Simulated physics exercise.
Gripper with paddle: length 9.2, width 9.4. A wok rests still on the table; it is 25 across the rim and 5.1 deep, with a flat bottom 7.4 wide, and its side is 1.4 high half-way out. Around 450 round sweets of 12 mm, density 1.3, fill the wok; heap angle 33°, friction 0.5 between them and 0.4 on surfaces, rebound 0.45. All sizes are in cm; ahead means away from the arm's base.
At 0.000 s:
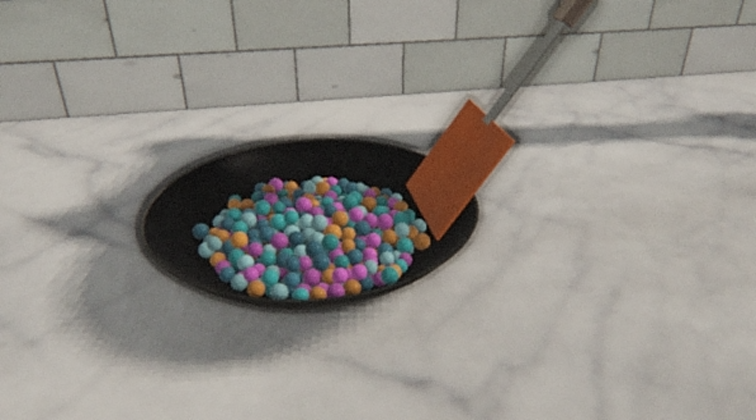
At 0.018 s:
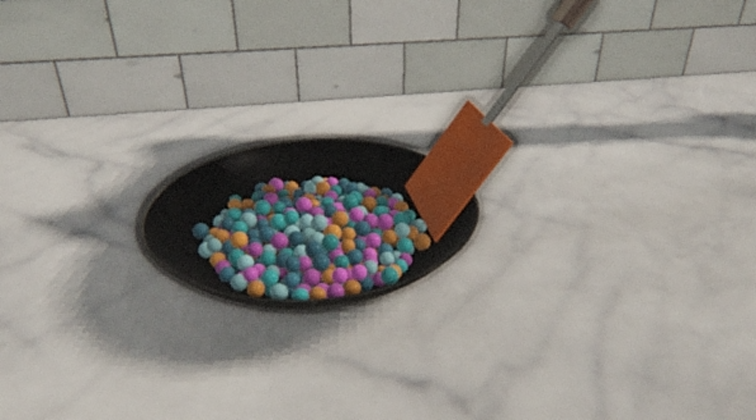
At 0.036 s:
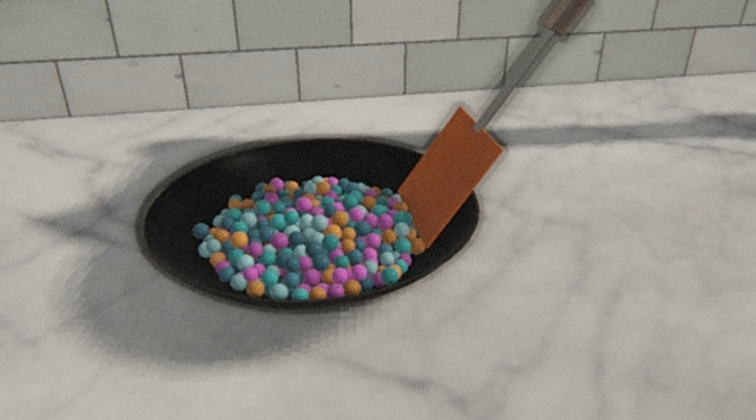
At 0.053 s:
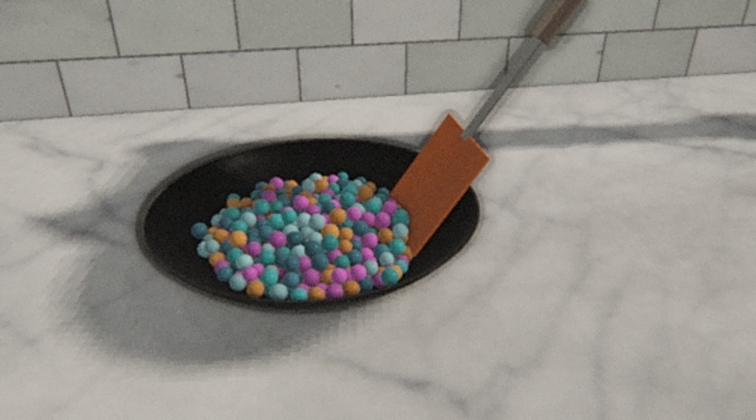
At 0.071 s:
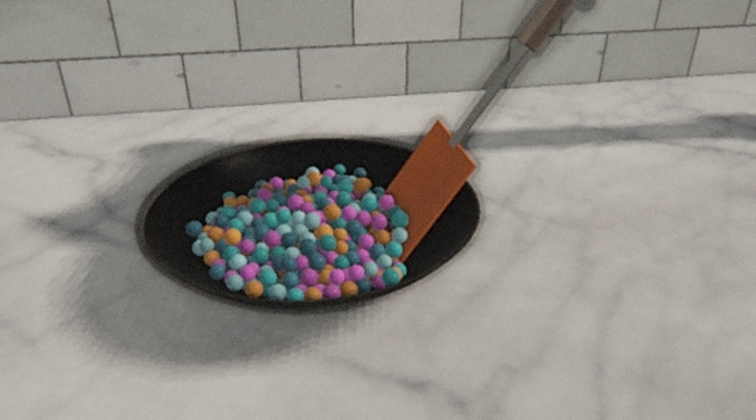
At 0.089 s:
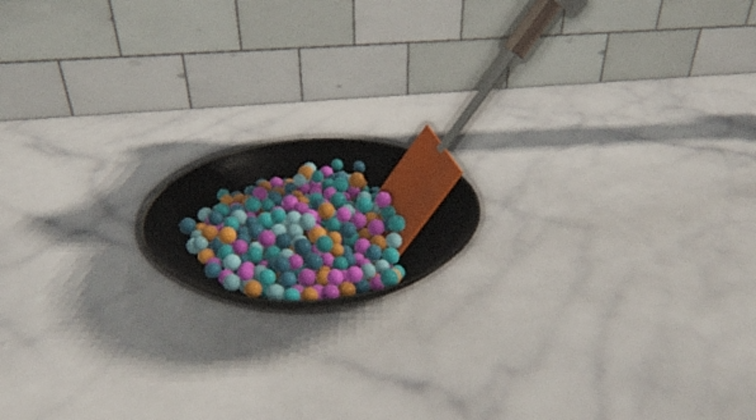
The video shows an orange-brown paddle at the right side of a dark wok filled with small multicoloured balls on a marble surface; nearly still at first, it then moves slowly left, pushing the nearby balls leftward.
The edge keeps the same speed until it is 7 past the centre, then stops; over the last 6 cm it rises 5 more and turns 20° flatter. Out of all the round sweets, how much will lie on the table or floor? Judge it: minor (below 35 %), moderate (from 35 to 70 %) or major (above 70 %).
My judgement: Minor.
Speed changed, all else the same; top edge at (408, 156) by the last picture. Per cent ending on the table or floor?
Estimate: Close to 40 %.
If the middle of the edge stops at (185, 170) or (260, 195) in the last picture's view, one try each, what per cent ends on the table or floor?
The two tries give near 40 and near 5 in a hundred.
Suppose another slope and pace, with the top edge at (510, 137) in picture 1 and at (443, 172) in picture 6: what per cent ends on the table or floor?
It comes to something like 30 %, give or take.
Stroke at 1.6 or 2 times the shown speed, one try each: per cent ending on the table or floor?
Some 40 per cent, then some 45 per cent, on the table or floor.
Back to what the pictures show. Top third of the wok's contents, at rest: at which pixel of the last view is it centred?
Pixel estimate: About (208, 224).
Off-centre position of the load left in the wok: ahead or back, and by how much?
Roughly 4.0 centimetres ahead.
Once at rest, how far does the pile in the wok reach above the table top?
Near 6.5 centimetres high.
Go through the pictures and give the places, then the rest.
Paddle top edge at (490, 118), sloping 55°; upper third of the load around (317, 217), from x 200 to 420, top at y 185; 447 in the wok, in the first frame.
Paddle top edge at (489, 120), sloping 55°; upper third of the load around (318, 217), from x 200 to 420, top at y 185, in the second frame.
Paddle top edge at (480, 126), sloping 55°; upper third of the load around (318, 218), from x 200 to 415, top at y 185, in the third frame.
Paddle top edge at (468, 134), sloping 55°; upper third of the load around (319, 215), from x 200 to 410, top at y 180, in the fourth frame.
Paddle top edge at (456, 141), sloping 55°; upper third of the load around (313, 213), from x 195 to 405, top at y 170, in the fifth frame.
Paddle top edge at (443, 146), sloping 55°; upper third of the load around (303, 213), from x 190 to 405, top at y 165; 447 in the wok, in the sixth frame.
After 0.17 s, sloping 55°, highest piece 6 above the table; 447 in the wok.
After 0.25 s, sloping 46°, highest piece 8 above the table; 444 in the wok, 3 on the blade or in flight.
After 0.49 s, sloping 35°, highest piece 7 above the table; 360 in the wok, 76 on the table or floor, 11 on the blade or in flight.
After 1.54 s, sloping 35°, highest piece 6 above the table; 357 in the wok, 90 on the table or floor.
At rest, 357 in the wok, 90 on the table or floor. That is 20 % on the table or floor.
